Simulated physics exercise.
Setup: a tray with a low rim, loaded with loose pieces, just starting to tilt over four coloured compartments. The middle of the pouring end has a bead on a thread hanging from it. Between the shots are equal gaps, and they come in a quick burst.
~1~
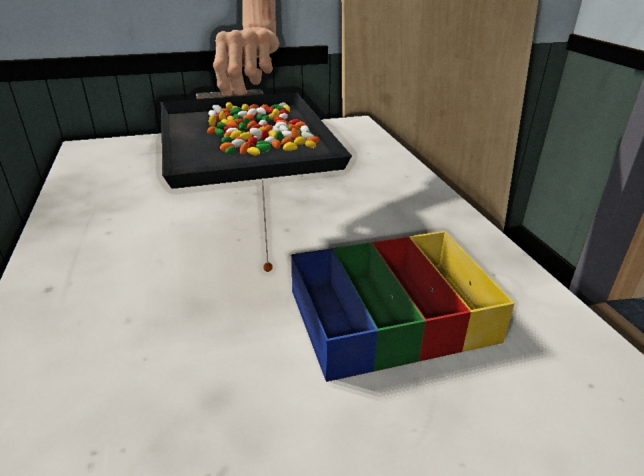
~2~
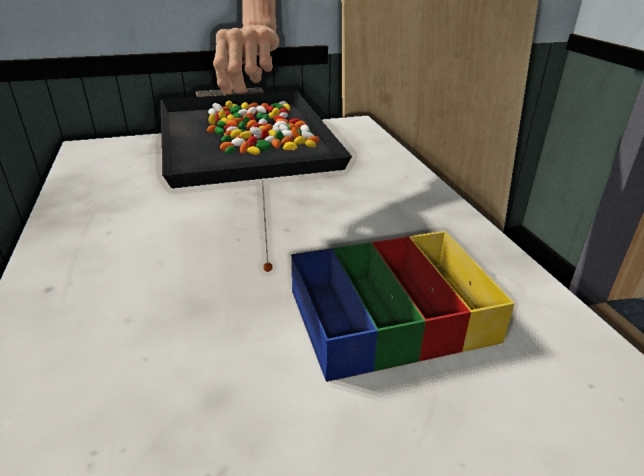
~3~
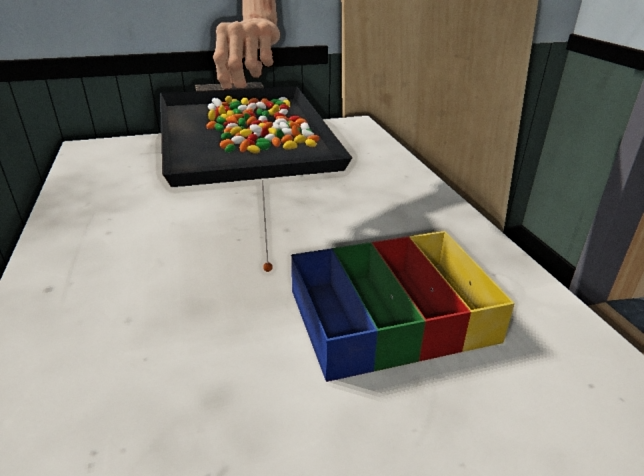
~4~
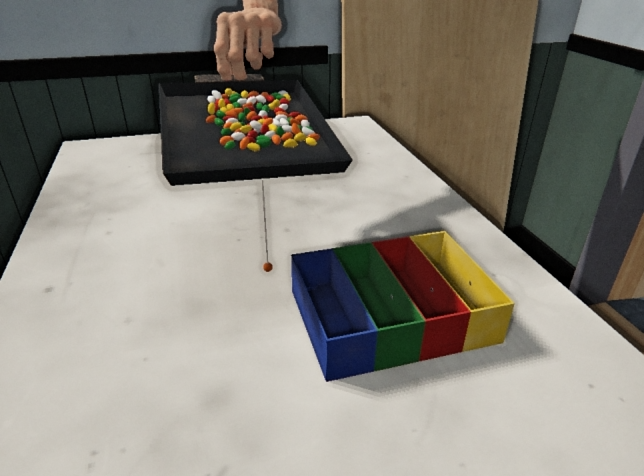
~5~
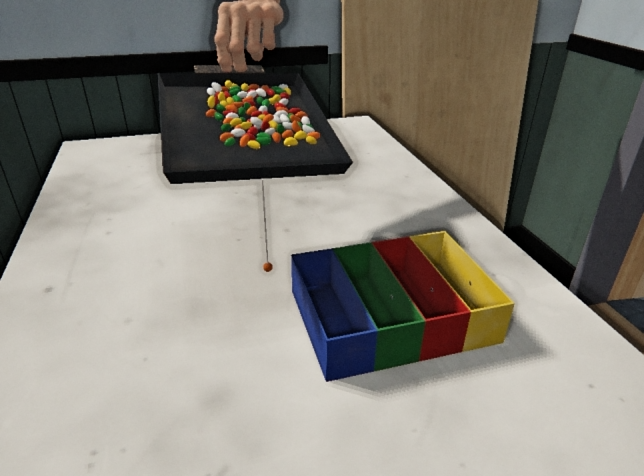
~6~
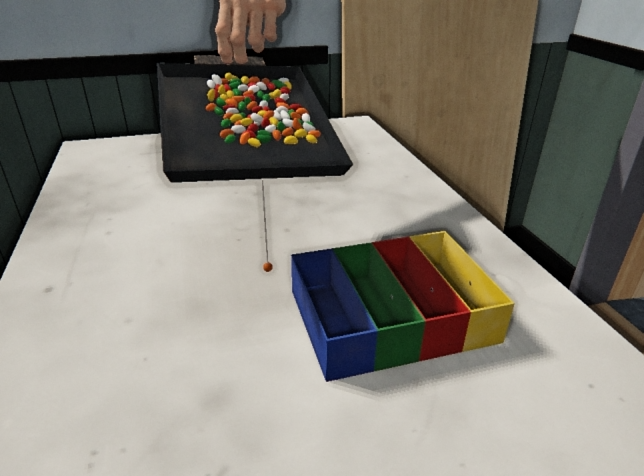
Black tray of colourful jelly beans slowly tilting as a hand raises its far edge, beside a box of four coloured compartments.
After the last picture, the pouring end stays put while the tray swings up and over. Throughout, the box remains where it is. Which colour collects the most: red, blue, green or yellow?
Blue.
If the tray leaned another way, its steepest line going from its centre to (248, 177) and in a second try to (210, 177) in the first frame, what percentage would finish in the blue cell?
In turn some 20 and 0 per cent.
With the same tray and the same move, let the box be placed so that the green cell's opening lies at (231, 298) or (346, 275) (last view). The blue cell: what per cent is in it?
In order: 0 percent and 40 percent.
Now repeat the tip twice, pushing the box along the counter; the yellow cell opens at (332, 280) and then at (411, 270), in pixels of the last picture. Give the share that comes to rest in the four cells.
Near 70 and 100 percent respectively.
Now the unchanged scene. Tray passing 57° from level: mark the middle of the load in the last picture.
I'd put the middle close to (300, 135).
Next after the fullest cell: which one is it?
Green.
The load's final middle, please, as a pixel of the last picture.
Somewhere around (332, 322) in the last picture.
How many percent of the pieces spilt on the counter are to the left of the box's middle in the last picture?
It comes to near 100 percent of the spill.
Just after the last frame, tray tipped steeply; almost all on the tray; just a few falling or outside the box.
A moment on, tray tipped right over; roughly half on the tray; about a tenth in the blue cell; just a few in the green cell; roughly a third falling or outside the box.
Further on, tray tipped past a quarter turn; roughly half in the blue cell; roughly a third in the green cell; just a few in the red cell; roughly a quarter falling or outside the box.
When it is over, tray tipped past a quarter turn; roughly half in the blue cell; roughly a third in the green cell; just a few in the red cell; not one in the yellow cell; roughly a quarter outside the box.
